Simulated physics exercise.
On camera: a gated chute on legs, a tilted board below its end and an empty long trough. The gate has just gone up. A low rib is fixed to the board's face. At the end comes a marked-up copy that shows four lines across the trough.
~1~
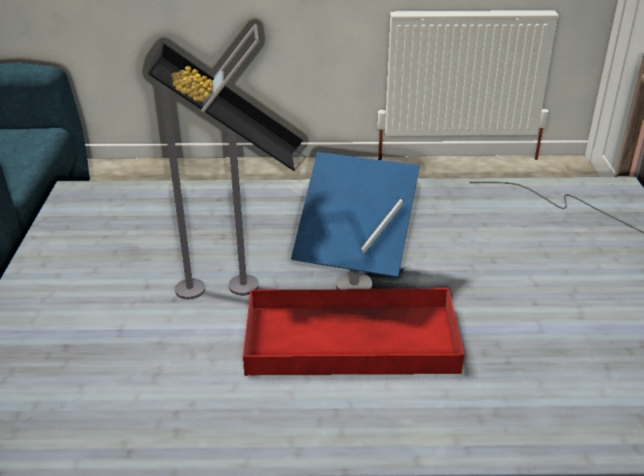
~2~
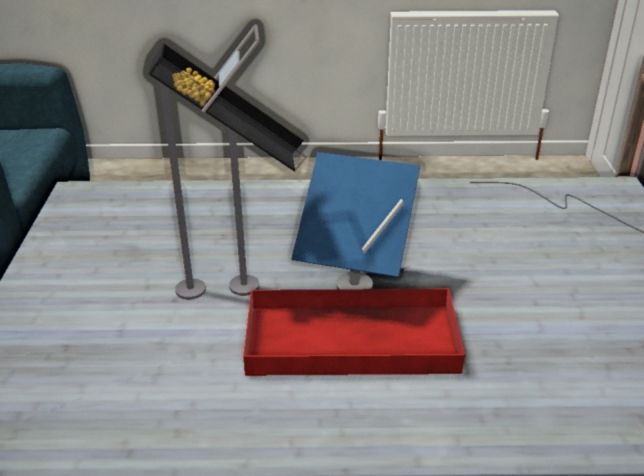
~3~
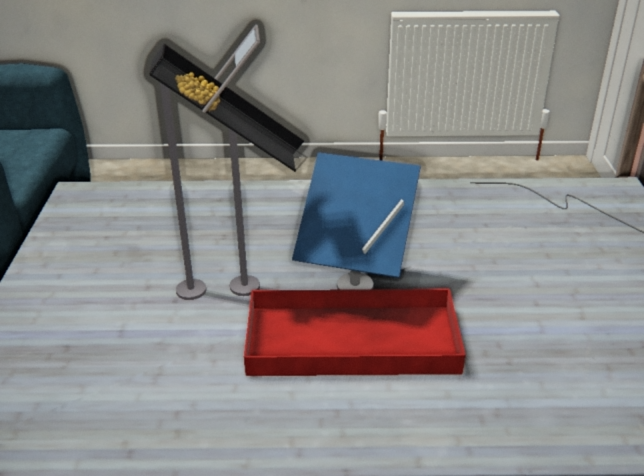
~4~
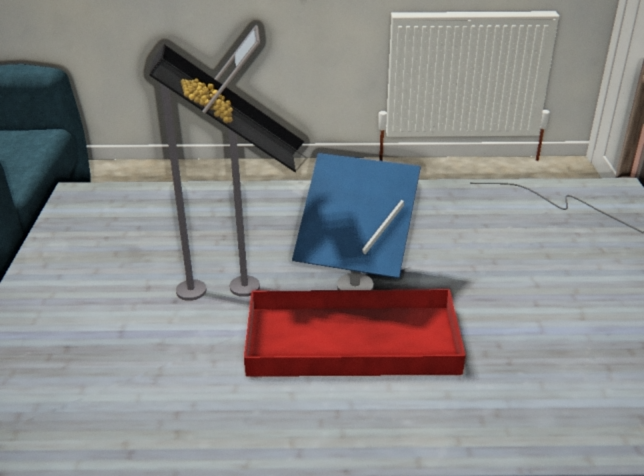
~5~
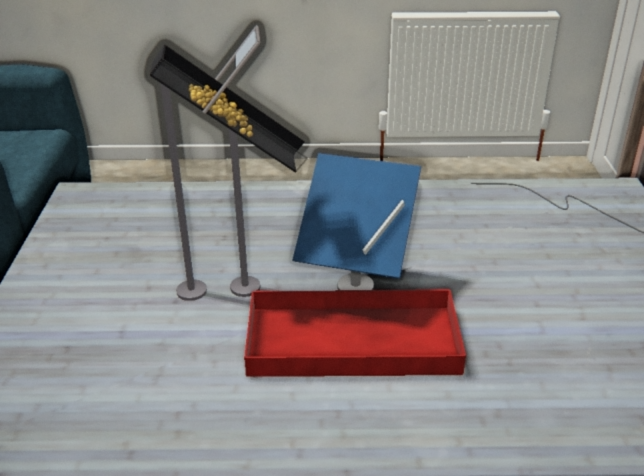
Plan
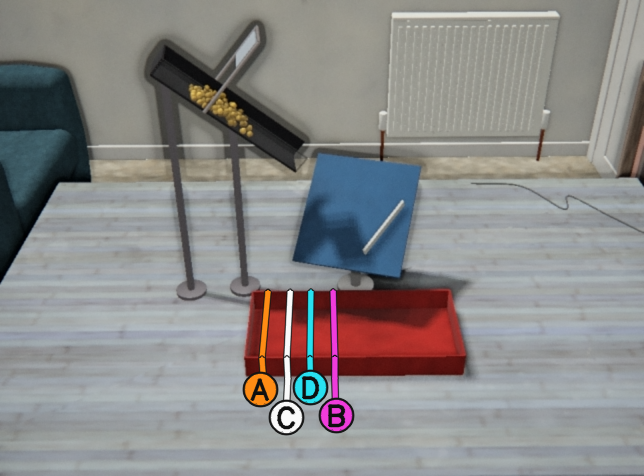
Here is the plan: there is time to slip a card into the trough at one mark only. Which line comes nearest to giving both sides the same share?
Go for B.
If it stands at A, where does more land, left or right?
Right.
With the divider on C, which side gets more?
Right.
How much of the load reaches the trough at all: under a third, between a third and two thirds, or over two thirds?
About that: Over two thirds.
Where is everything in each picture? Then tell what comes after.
In the first picture, load behind the gate (195, 85), puffed corn balls; lip of the chute (293, 162), sloping fairly steeply.
In the second picture, middle of the board (356, 212), tilted fairly steeply; middle of its low edge (344, 268); of its high edge (368, 158).
In the third picture, front corners of the trough (244, 357) and (465, 355), empty; front of the load (214, 107).
In the fourth picture, middle of the load (211, 97); its front (229, 120), roughly a quarter of the way to the lip; rib from (403, 201) to (363, 250).
In the fifth picture, middle of the load (221, 103); its front (250, 134), roughly half of the way to the lip.
On the marked copy, line A crosses the front rim at (262, 357); line B crosses the front rim at (334, 357); line C crosses the front rim at (286, 357); line D crosses the front rim at (310, 357).
If A is chosen, of what is caught, not one piece on the left of the divider, every piece on the right.
If B is chosen, of what is caught, roughly a third on the left of the divider, roughly two thirds on the right.
If C is chosen, of what is caught, not one piece on the left of the divider, every piece on the right.
If D is chosen, of what is caught, about a tenth on the left of the divider, the larger part on the right.
